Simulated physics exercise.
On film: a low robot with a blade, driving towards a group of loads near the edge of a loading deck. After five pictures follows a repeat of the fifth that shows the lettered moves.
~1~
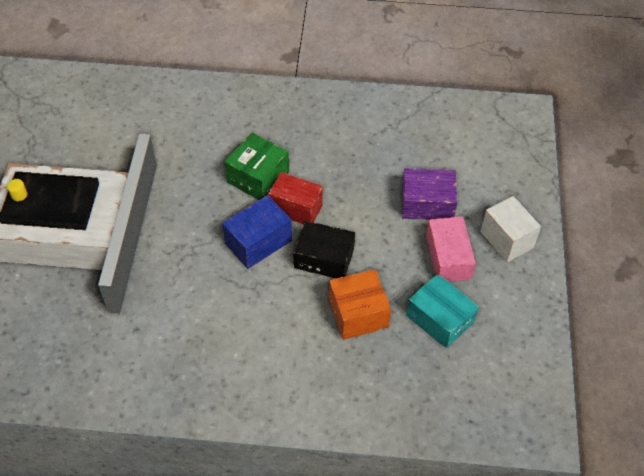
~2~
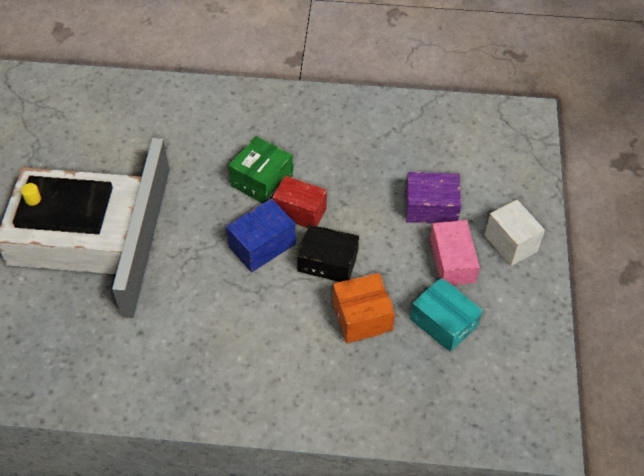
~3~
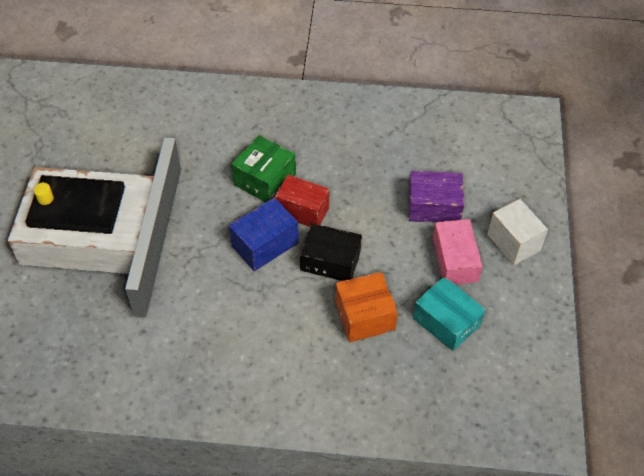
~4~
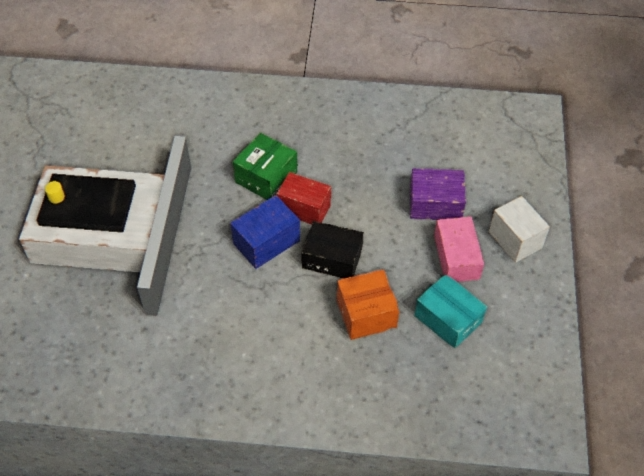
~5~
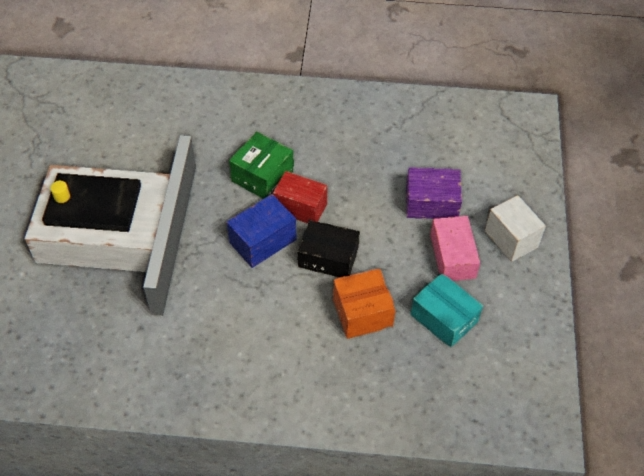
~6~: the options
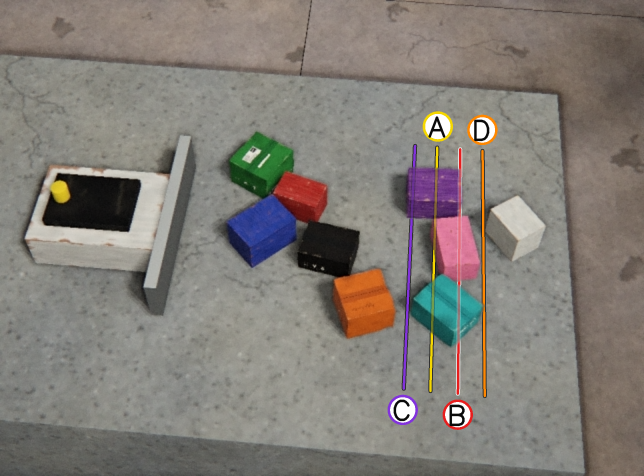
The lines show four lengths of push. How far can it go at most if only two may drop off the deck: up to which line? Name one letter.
No farther than D.
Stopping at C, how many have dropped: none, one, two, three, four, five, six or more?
The count is none.
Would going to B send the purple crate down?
No.
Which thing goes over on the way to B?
The white crate goes over.
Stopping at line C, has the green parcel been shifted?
Yes.
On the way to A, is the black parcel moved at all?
Yes.
On the marked copy, A at (434, 258); B at (459, 260); C at (410, 256); D at (484, 262).
With D. Early on, robot (211, 211); green parcel (319, 158); red crate (339, 196).
Further on, robot (325, 220); white crate (535, 222); pink crate (510, 245).
At the end, robot (414, 227); white crate over the edge; pink crate over the edge; two fallen.
As for the rest, A is within the limit but short; B is within the limit but short; C is within the limit but short.
